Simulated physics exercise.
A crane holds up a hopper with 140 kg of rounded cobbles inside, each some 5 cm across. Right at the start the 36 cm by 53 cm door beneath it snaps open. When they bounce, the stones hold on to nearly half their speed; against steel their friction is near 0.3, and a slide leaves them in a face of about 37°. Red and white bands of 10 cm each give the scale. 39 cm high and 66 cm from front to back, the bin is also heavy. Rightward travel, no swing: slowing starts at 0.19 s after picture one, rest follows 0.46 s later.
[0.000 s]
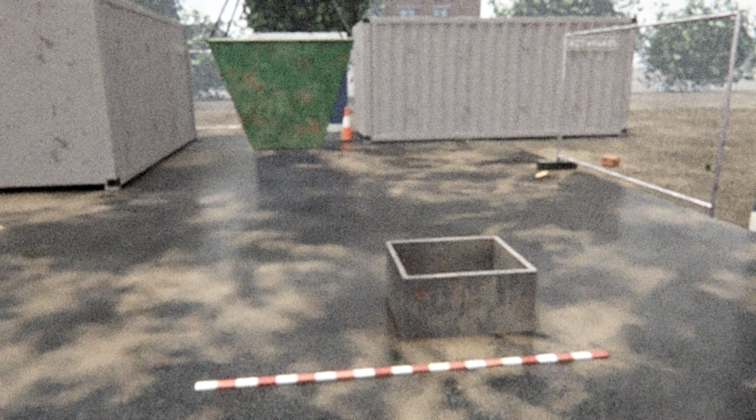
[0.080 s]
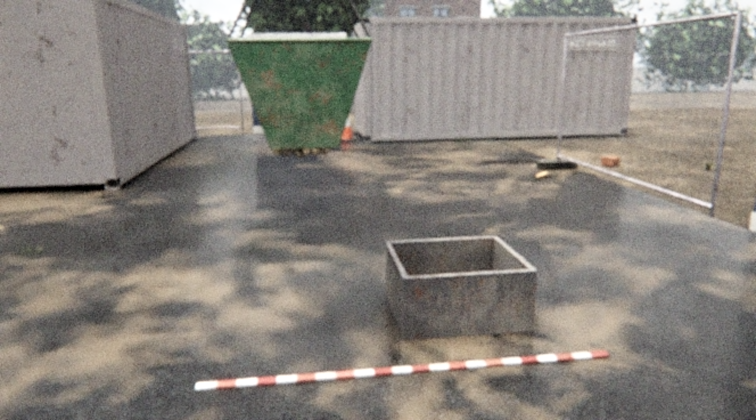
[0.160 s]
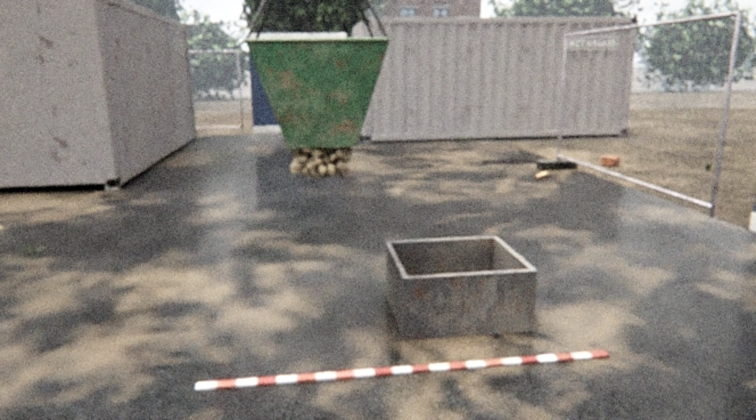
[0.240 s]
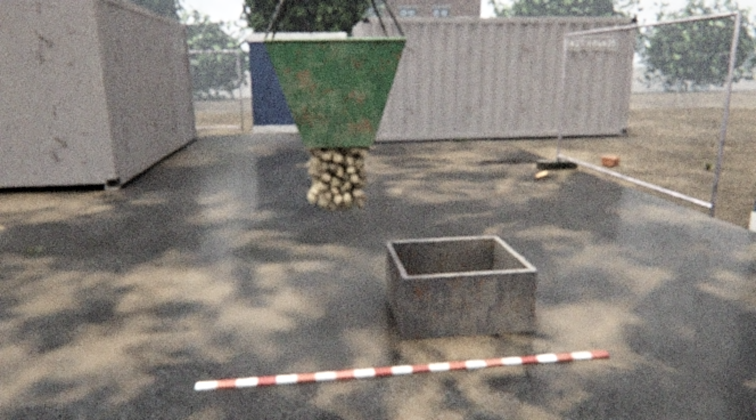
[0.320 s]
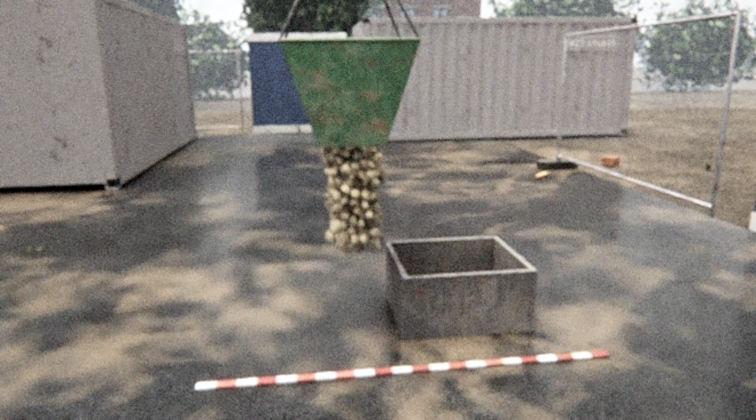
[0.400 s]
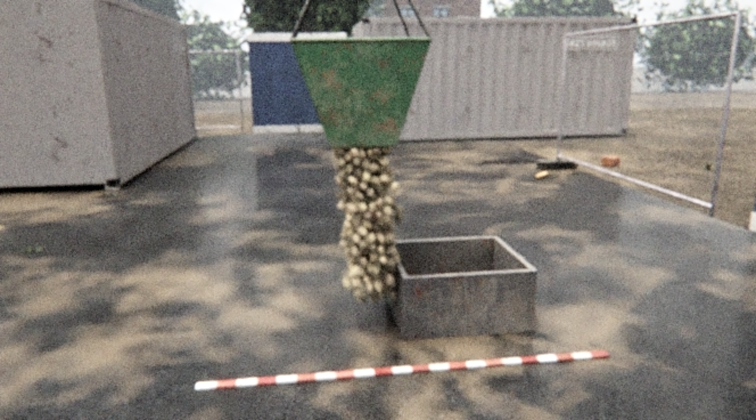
On a paved yard with shipping containers and a wire fence, a green hopper hangs above the ground behind an open concrete box and a red-and-white striped pole. It moves rightward, and pale rounded stones pour from its underside, stretching into a long column that reaches down beside the box's left edge.
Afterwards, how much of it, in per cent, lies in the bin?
Roughly 24 in every hundred.
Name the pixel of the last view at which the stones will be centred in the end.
Pixel position of the middle approx (365, 313).
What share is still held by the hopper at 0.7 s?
About 0 %.
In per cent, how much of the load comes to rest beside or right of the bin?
5 %.
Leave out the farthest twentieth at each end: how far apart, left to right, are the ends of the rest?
It covers roughly 160 centimetres from left to right.
After 0.7 s, 0 % in the hopper, 76 % falling or lying left of the bin, 23 % falling or lying in the bin, 1 % falling or lying beside or right of the bin; the stones farthest right are at (478, 289).
After 1.1 s, 0 % in the hopper, 74 % falling or lying left of the bin, 24 % falling or lying in the bin, 3 % falling or lying beside or right of the bin; the stones farthest right are at (499, 287).
After 1.7 s, 0 % in the hopper, 73 % falling or lying left of the bin, 24 % falling or lying in the bin, 3 % falling or lying beside or right of the bin; the stones farthest right are at (508, 284).
After 2.6 s, 0 % in the hopper, 73 % falling or lying left of the bin, 24 % falling or lying in the bin, 3 % falling or lying beside or right of the bin; the stones farthest right are at (509, 284).
After 4.5 s, 0 % in the hopper, 73 % left of the bin, 24 % in the bin, 3 % beside or right of the bin; the stones farthest right are at (509, 284).
